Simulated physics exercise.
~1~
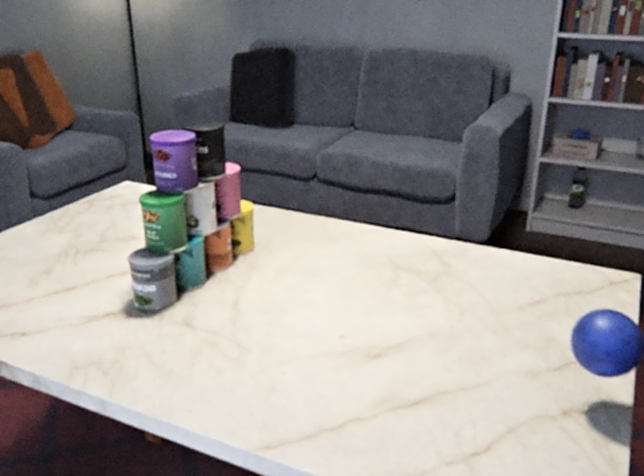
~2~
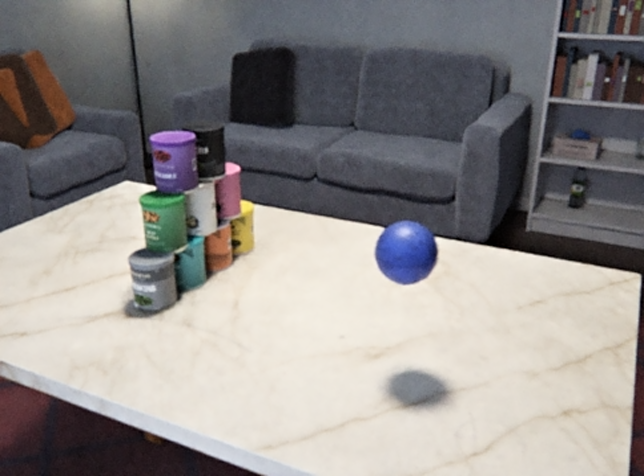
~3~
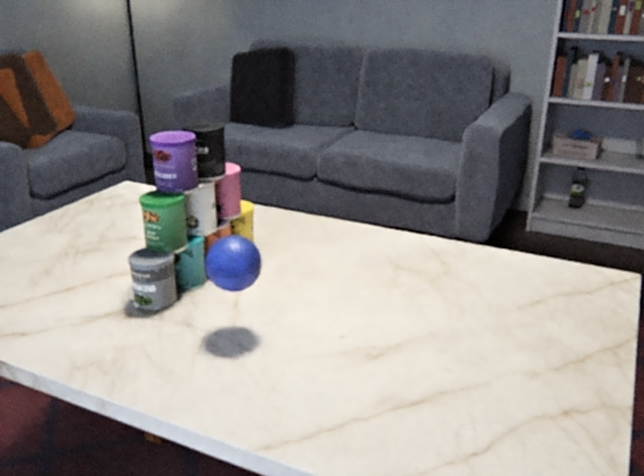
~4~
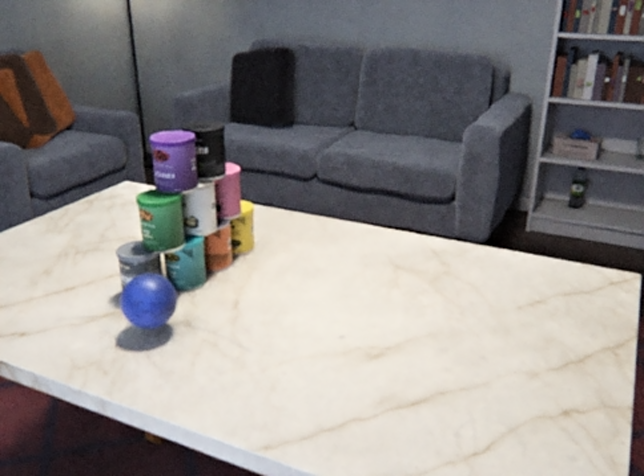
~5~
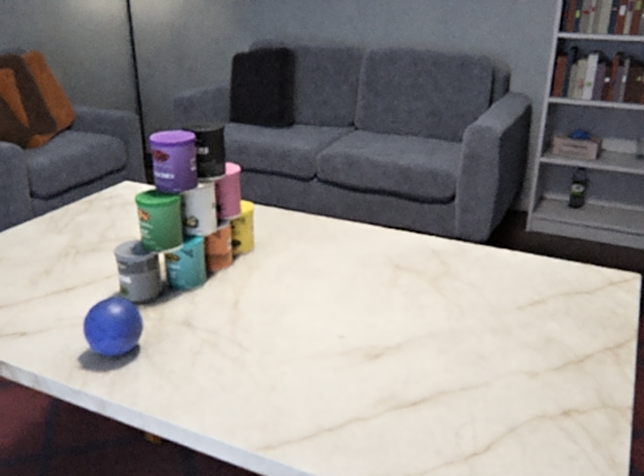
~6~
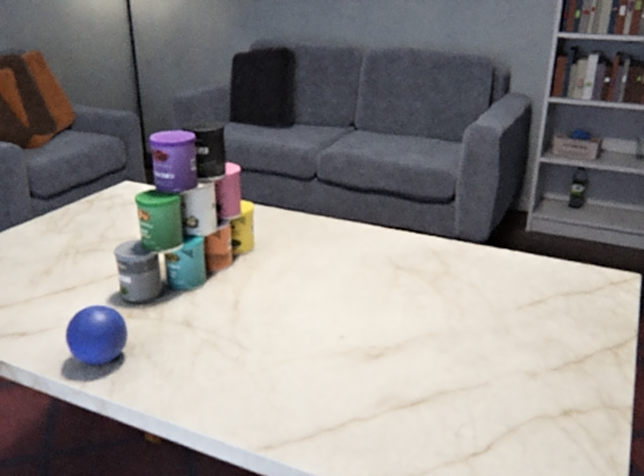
In this clip, a blue ball flies in from the right toward a stack of colourful tins on a marble-patterned table and nudges the grey tin at the bottom slightly left, then settles toward the table's near left side while the stack stays standing.
